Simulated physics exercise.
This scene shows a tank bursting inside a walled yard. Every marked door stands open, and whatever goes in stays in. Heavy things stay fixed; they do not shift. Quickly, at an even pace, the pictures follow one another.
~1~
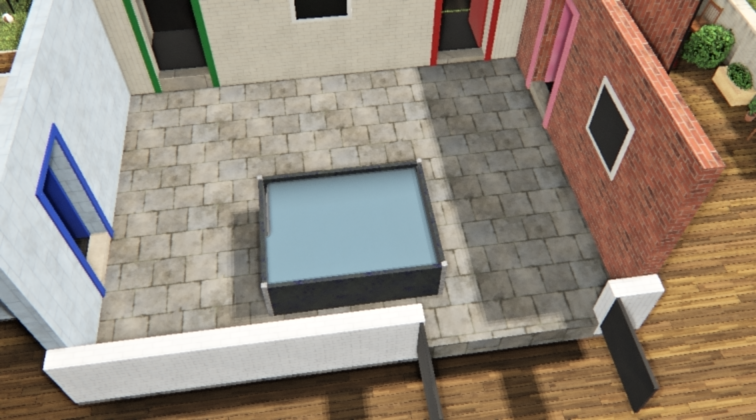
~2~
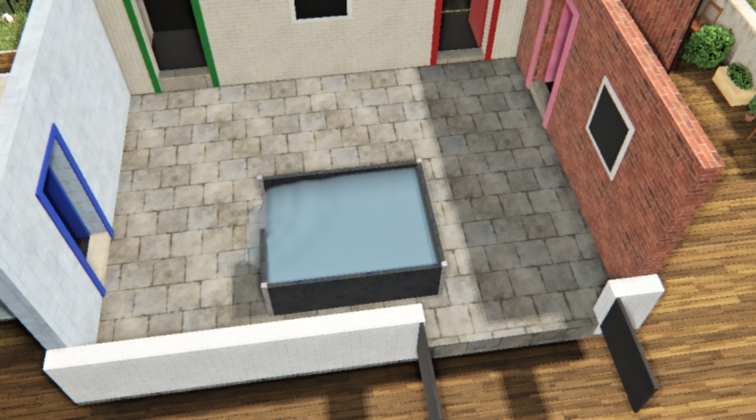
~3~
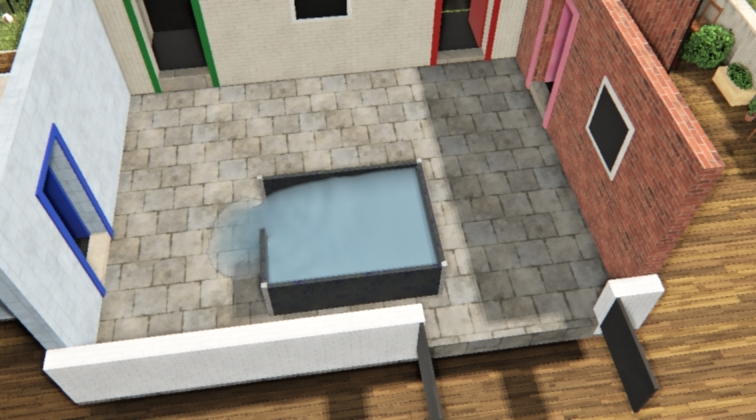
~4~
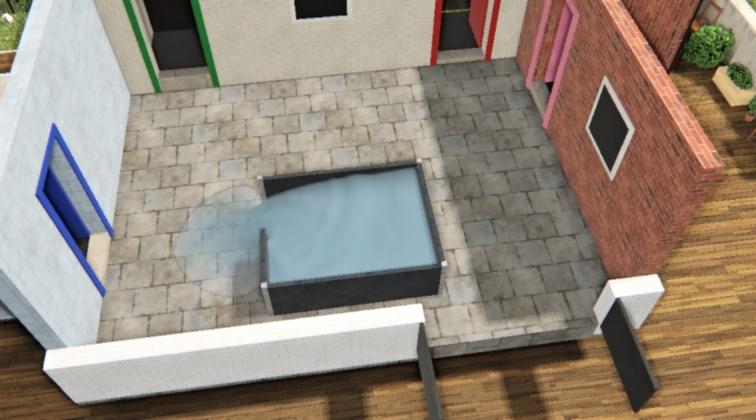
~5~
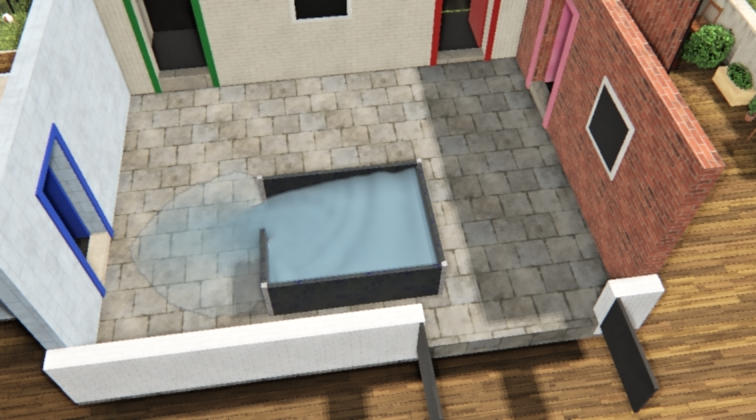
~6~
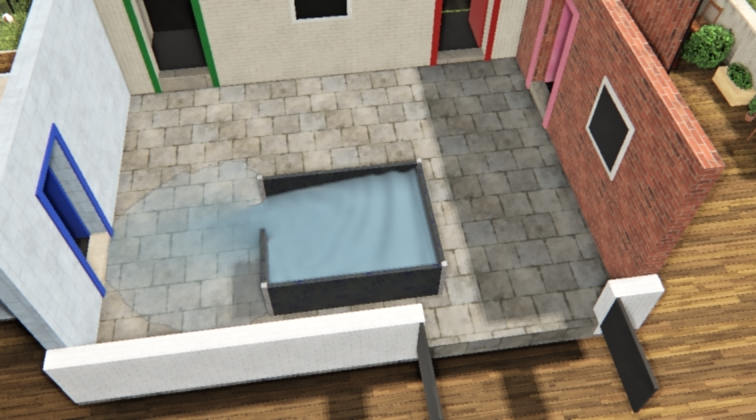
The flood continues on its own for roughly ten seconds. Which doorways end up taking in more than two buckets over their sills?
Green door: Not over the line on that one, red door: Not over the line on that one, blue door: Over the line on that one, pink door: Not over the line on that one.
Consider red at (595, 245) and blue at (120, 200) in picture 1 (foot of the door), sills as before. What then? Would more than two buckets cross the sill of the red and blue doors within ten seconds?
Red is not flooded, blue is flooded.
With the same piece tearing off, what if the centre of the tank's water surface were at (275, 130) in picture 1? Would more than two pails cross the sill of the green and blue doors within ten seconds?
At the green door it remains within limits, at the blue door it remains within limits.
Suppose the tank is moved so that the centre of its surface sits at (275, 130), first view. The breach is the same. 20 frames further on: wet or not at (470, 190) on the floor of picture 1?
That patch would be not reached, I'd say.
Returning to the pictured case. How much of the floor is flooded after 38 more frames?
Roughly 80 %.
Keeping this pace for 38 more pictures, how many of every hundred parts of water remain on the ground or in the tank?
My figure is close to 92 percent.
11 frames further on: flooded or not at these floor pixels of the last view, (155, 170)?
That spot would be soaked.
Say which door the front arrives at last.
Result: The door marked pink.
A moment on, water covers 25 % of the floor; the green door not reached, the red door not reached, the blue door over two buckets in, the pink door not reached.
Next, water covers 25 % of the floor; the green door not reached, the red door not reached, the blue door far over two buckets in, the pink door not reached.
Then, water covers 40 % of the floor; the green door wet at the sill, nothing in, the red door not reached, the blue door far over two buckets in, the pink door not reached.
Later, water covers 80 % of the floor; the green door wet at the sill, nothing in, the red door wet at the sill, nothing in, the blue door far over two buckets in, the pink door not reached.
In the end, water covers 95 % of the floor; the green door wet at the sill, nothing in, the red door wet at the sill, nothing in, the blue door far over two buckets in, the pink door wet at the sill, nothing in.
